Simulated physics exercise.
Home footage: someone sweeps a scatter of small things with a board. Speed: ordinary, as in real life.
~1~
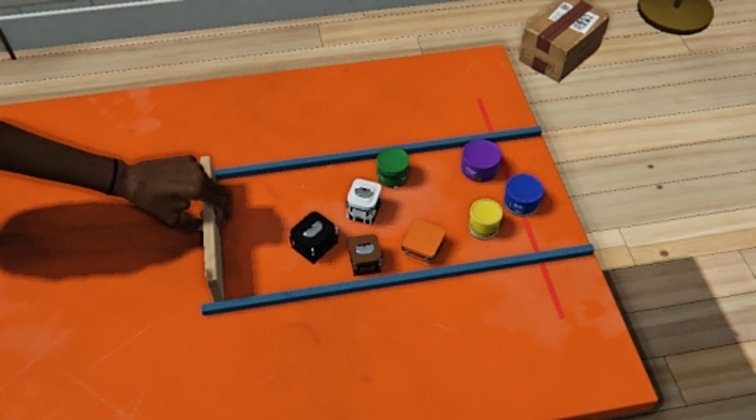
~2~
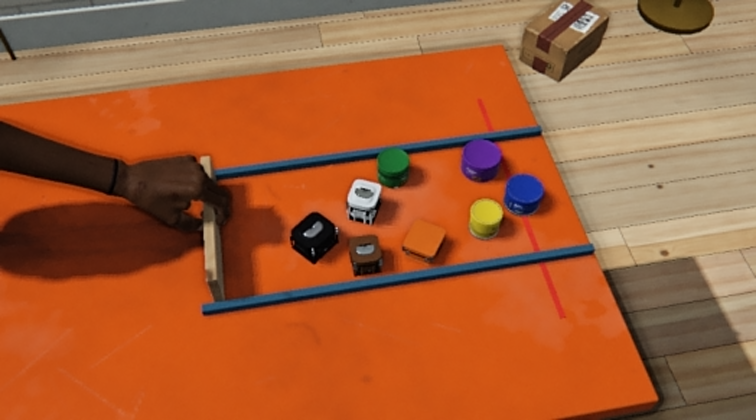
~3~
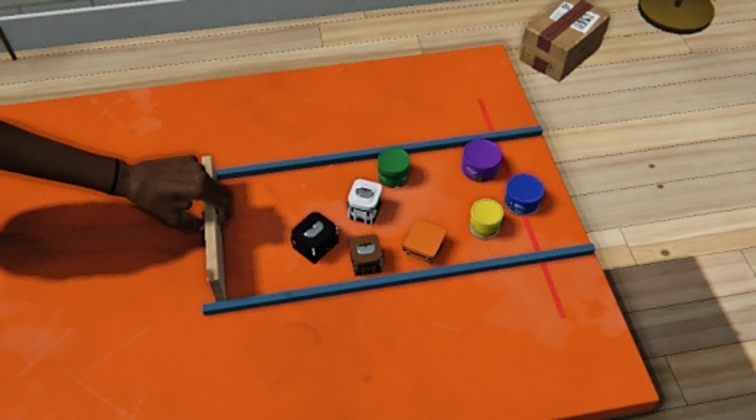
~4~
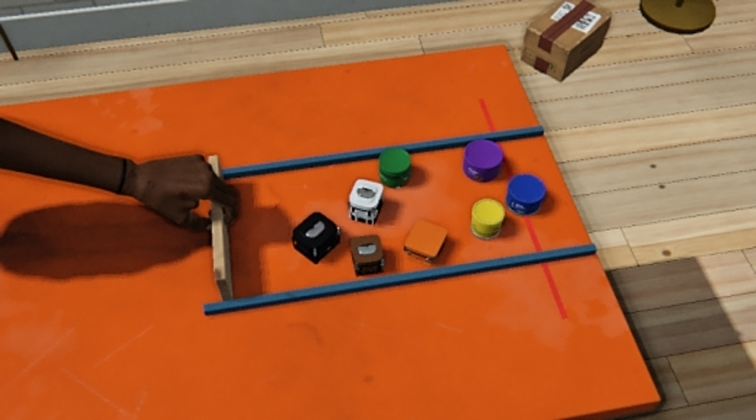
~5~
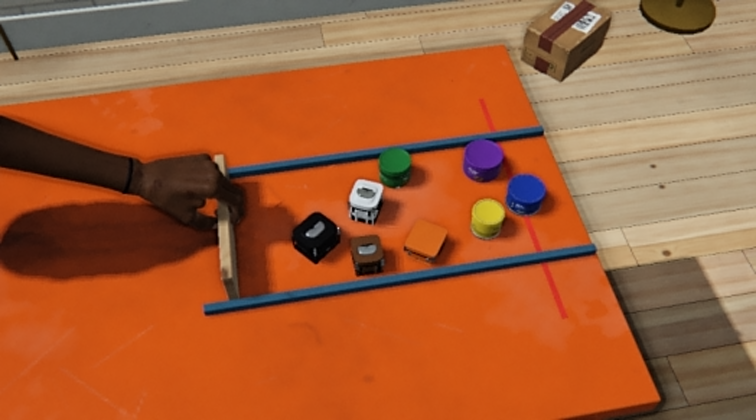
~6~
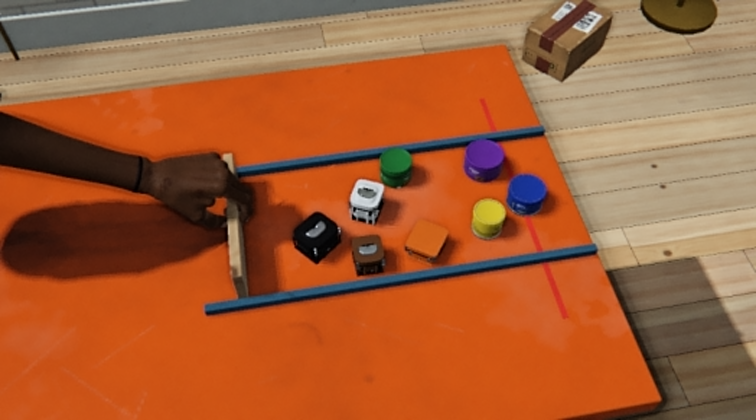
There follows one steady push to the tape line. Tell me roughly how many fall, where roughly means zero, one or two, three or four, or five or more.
Roughly, one or two fall.
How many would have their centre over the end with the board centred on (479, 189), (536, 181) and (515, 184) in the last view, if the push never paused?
First 0, next 4, last 1.
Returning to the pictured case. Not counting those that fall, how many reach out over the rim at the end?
The total here is 3.
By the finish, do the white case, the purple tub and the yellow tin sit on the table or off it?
One by one: The white case keeps its place, the purple tub keeps its place, and the yellow tin does not stay.
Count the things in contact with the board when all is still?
4.
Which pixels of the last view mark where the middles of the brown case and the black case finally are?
Going in order: First (554, 236), then (538, 193).
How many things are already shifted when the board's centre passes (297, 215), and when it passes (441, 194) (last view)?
Tally: First 1; then 7.
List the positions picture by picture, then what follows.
In the first frame, blue pot (523, 195); purple tub (481, 161); yellow tin (485, 220); board (212, 227); tape (516, 196).
In the second frame, purple tub (481, 161); white case (364, 202).
In the third frame, yellow tin (486, 219); brown case (366, 256).
In the fourth frame, blue pot (525, 195); orange case (426, 244).
In the fifth frame, purple tub (483, 161); green tub (395, 168).
In the sixth frame, blue pot (526, 195); purple tub (484, 161); yellow tin (488, 220); board (235, 224); tape (519, 196).
Soon after, none off yet; blue pot at rest near (526, 195); purple tub at rest near (484, 161); yellow tin at rest near (488, 220).
After that, none off yet; blue pot displaced a little near (534, 189); purple tub displaced about its own width near (513, 161); yellow tin displaced well along near (564, 212).
In the end, the number that fall off is one or two; gone, yellow tin.
